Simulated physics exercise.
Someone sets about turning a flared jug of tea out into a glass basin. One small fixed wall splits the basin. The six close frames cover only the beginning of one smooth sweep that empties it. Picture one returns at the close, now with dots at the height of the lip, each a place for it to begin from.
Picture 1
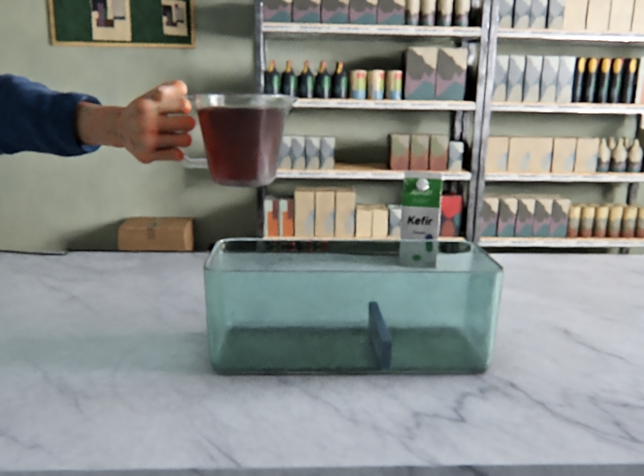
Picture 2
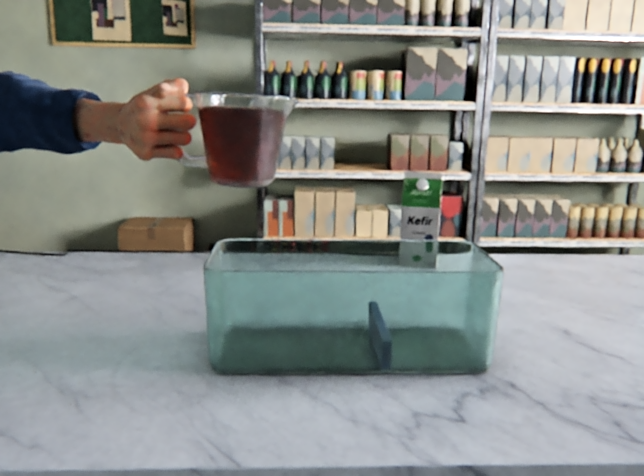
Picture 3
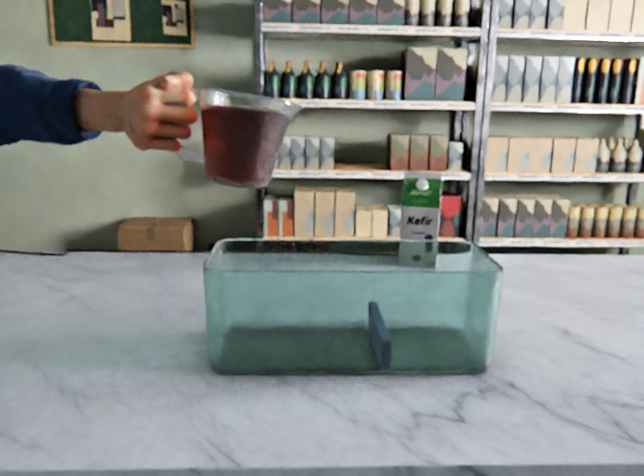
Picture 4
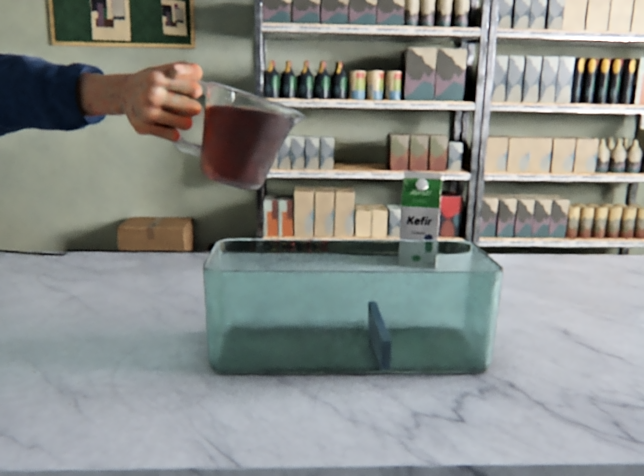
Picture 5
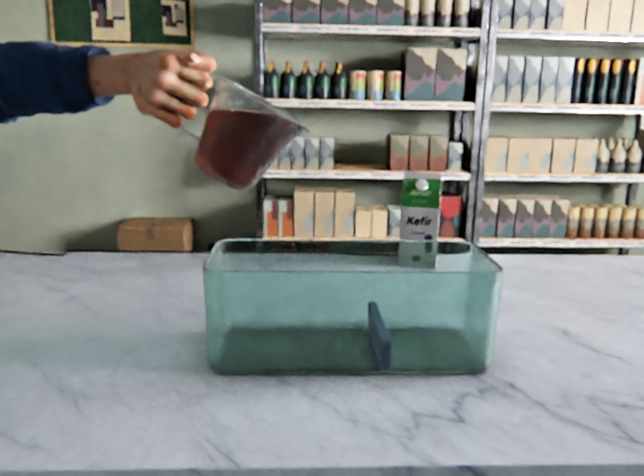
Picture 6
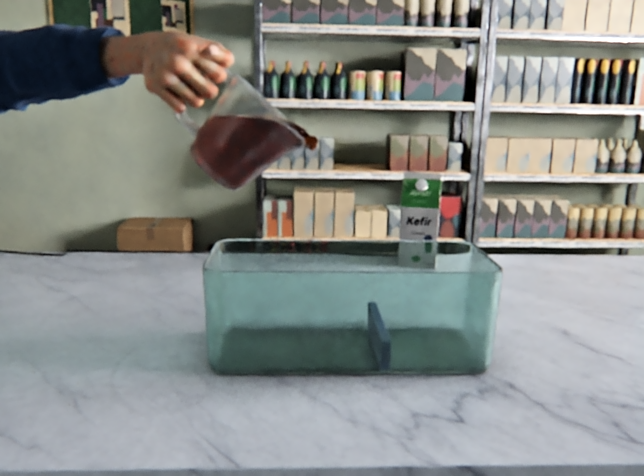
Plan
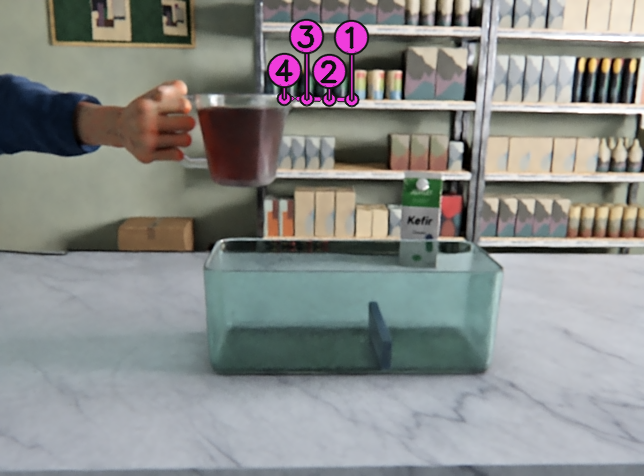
A hand tilting a flared glass jug of dark red tea rightward above a glass basin, tea just emerging over the lip.
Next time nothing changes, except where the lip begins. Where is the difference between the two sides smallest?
It is 2.
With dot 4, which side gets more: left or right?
More ends on the left.
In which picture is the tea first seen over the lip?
Picture 6.
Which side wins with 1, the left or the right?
The right one.
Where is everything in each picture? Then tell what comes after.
Upright, lip at (297, 98); basin from (210, 369) to (491, 368); top of the wall at (379, 319); nothing has left yet, in the first picture.
Tipped about 2°, lip at (298, 100); nothing has left yet, in the second picture.
Tipped about 8°, lip at (301, 107); nothing has left yet, in the third picture.
Tipped about 17°, lip at (305, 116); nothing has left yet, in the fourth picture.
Tipped about 29°, lip at (308, 130); nothing has left yet, in the fifth picture.
Tipped about 42°, lip at (308, 146); tea is over the lip, down to (312, 148), in the sixth picture.
On the marked copy, 1 at (351, 99); 2 at (329, 99); 3 at (306, 98); 4 at (284, 98).
For dot 1, about 10 % ends left of the wall and 89 % right of it.
For dot 2, about 49 % ends left of the wall and 50 % right of it.
For dot 3, about 88 % ends left of the wall and 8 % right of it; 3 % is lost outside.
For dot 4, about 87 % ends left of the wall and 9 % right of it; 3 % is lost outside.
